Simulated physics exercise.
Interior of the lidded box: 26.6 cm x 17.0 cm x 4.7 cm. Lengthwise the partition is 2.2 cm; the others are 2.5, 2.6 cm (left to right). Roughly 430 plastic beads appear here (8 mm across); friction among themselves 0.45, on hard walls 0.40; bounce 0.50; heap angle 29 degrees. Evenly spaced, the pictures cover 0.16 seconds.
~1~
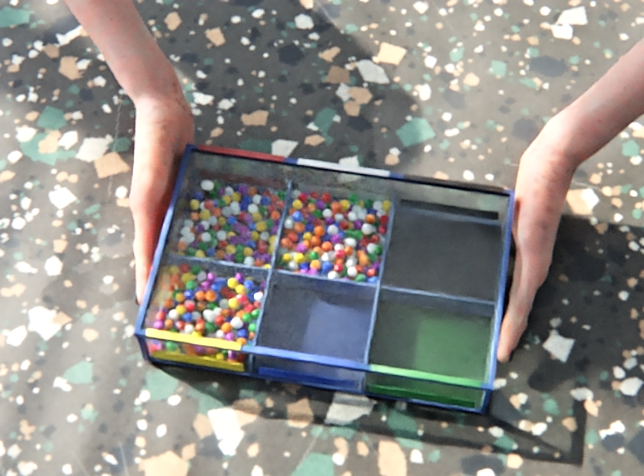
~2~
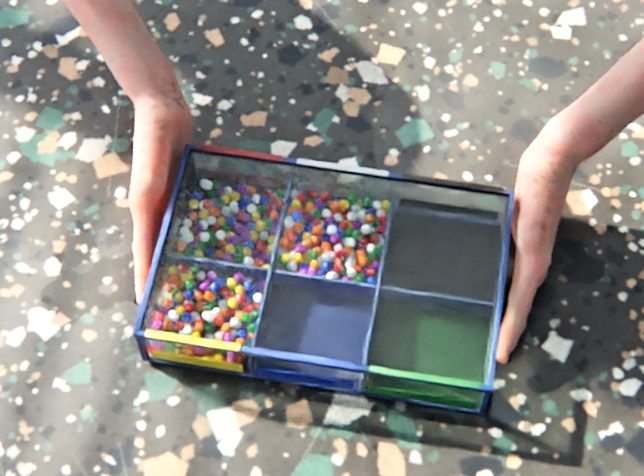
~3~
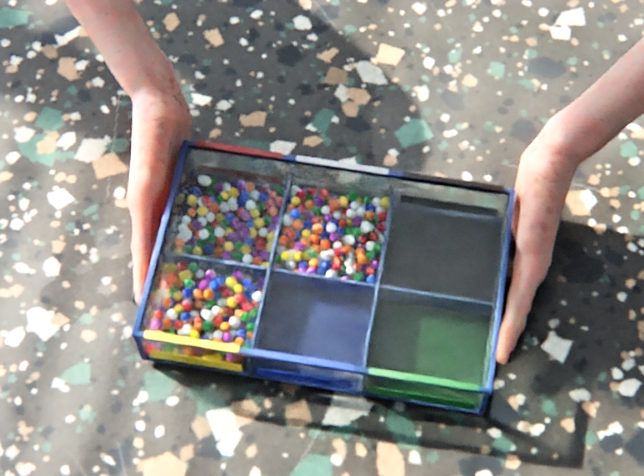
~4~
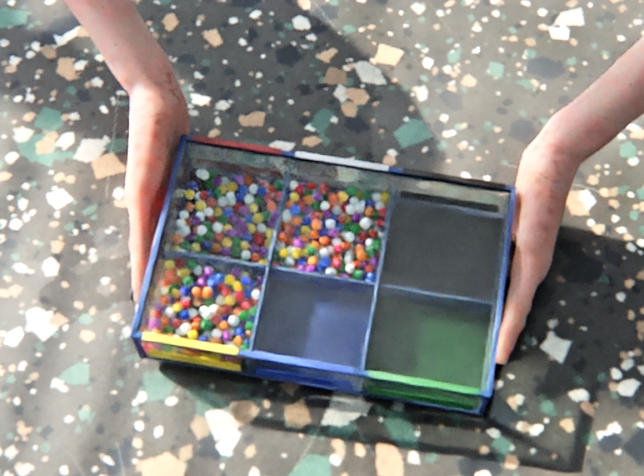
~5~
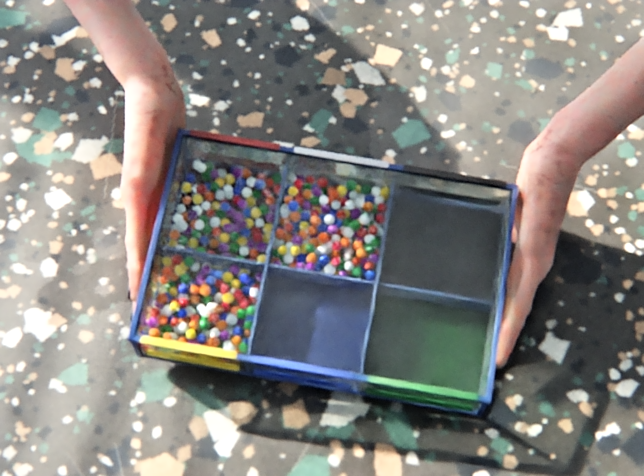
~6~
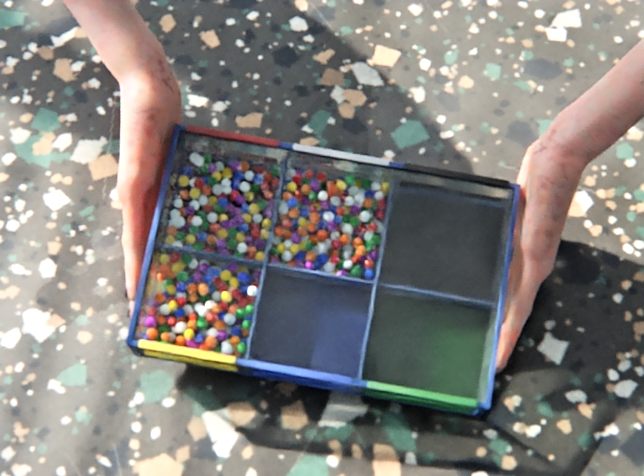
Two hands grip the left and right sides of a clear-lidded, blue-edged box and slowly tilt it a little, while the camera stays still, looking down on a grey speckled terrazzo surface. Small multicoloured beads fill three of its six compartments, two at the left and the upper middle, beside empty dark, blue and green ones. The beads shift only slightly within their compartments as the box tilts.
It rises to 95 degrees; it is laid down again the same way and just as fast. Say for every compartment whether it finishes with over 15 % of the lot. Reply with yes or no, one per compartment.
Red compartment no, blue compartment yes, green compartment yes, yellow compartment yes, white compartment no, black compartment no.
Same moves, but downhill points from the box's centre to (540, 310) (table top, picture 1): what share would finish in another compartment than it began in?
Roughly 90 % of the pieces.
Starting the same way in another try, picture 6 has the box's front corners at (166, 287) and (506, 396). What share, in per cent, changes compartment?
Some 90 %.
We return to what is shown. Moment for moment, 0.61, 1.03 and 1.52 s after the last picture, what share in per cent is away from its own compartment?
30, 70, 70.
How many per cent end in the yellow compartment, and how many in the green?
Final shares - yellow 35 percent, green 20 percent.
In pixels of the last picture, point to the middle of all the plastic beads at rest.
In the last view, approximately (287, 351).
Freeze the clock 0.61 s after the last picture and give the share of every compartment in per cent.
Red = 20, blue = 20, green = 5, yellow = 35, white = 25, black = 0 (per cent).
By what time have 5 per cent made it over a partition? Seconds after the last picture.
I'd put it at about 0.45 seconds on the clock.
Then, 0.61 s after the last picture, tilt 95 degrees; red 20 %, blue 20 %, green 5 %, yellow 35 %, white 25 %.
Then, 1.03 s after the last picture, tilt 41 degrees; blue 40 %, green 20 %, yellow 35 %, white 5 %.
Then, 1.52 s after the last picture, tilt 0 degrees; blue 40 %, green 20 %, yellow 35 %, white 5 %.
In the end, red 0 %, blue 40 %, green 20 %, yellow 35 %, white 5 %, black 0 %.
